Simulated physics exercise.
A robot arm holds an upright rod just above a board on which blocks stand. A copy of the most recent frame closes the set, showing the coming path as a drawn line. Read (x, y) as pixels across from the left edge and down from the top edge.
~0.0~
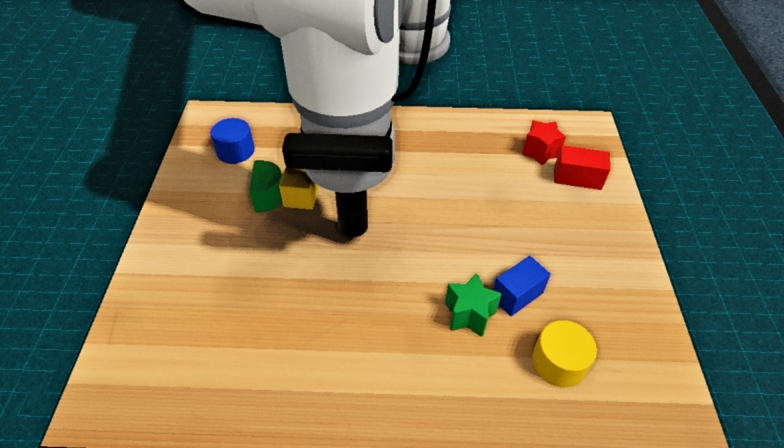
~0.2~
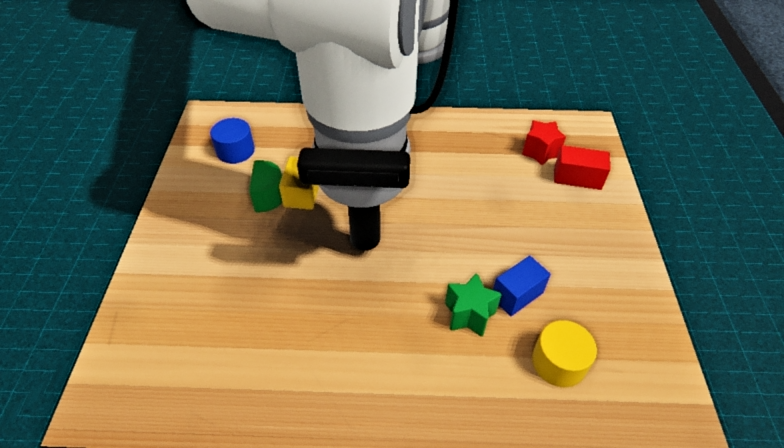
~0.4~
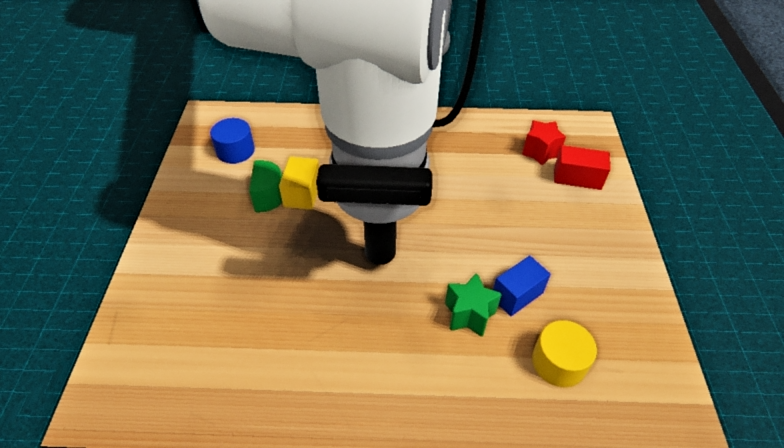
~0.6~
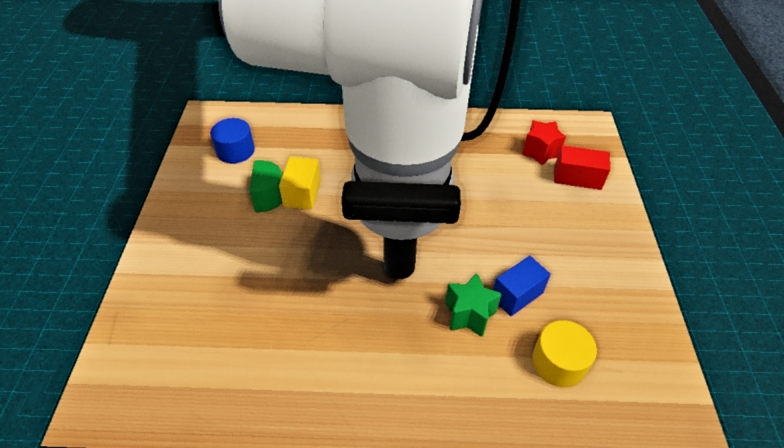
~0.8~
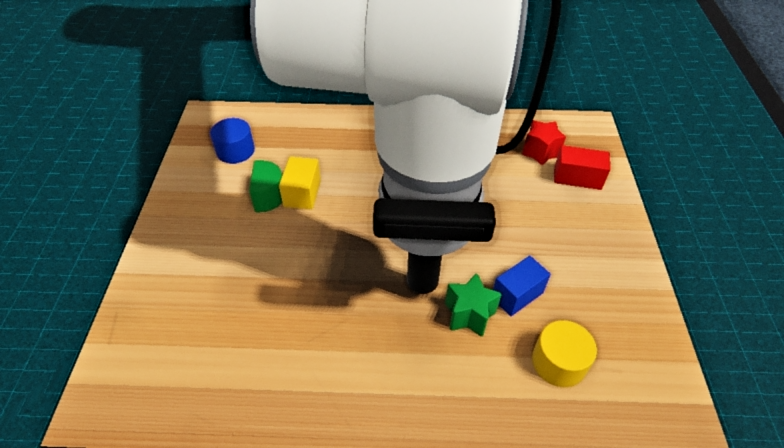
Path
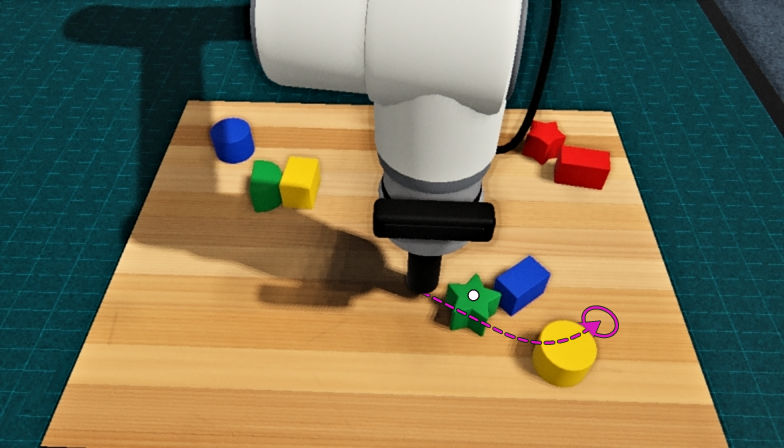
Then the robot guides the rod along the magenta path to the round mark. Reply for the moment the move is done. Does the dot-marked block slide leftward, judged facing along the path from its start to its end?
Short answer: No.
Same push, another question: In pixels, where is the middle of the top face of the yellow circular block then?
It sits at (656, 395).
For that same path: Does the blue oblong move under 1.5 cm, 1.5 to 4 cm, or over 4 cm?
That one ends up within 1.5 cm of where it is now.
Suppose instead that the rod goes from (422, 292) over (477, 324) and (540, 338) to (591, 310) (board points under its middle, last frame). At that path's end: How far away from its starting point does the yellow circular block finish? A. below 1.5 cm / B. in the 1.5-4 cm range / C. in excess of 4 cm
C (in excess of 4 cm)
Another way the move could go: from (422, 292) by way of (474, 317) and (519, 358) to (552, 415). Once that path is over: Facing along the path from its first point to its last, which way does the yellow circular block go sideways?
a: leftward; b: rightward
I choose a.
The drawn path runs from (422, 292) via (479, 321) and (544, 343), ending at (600, 321); the dot is on the green star.
The first path, step by step. One third of the way, rod at (483, 311); green star at (528, 322); blue oblong at (531, 274), turned 15° anticlockwise; yellow circular block at (576, 348).
Two thirds of the way, rod at (550, 333); green star at (597, 351), turned 15° clockwise; blue oblong at (531, 274), turned 15° anticlockwise; yellow circular block at (642, 384).
At the end, rod at (606, 311); green star at (630, 344), turned 60° clockwise; blue oblong at (531, 274), turned 15° anticlockwise; yellow circular block at (656, 395).
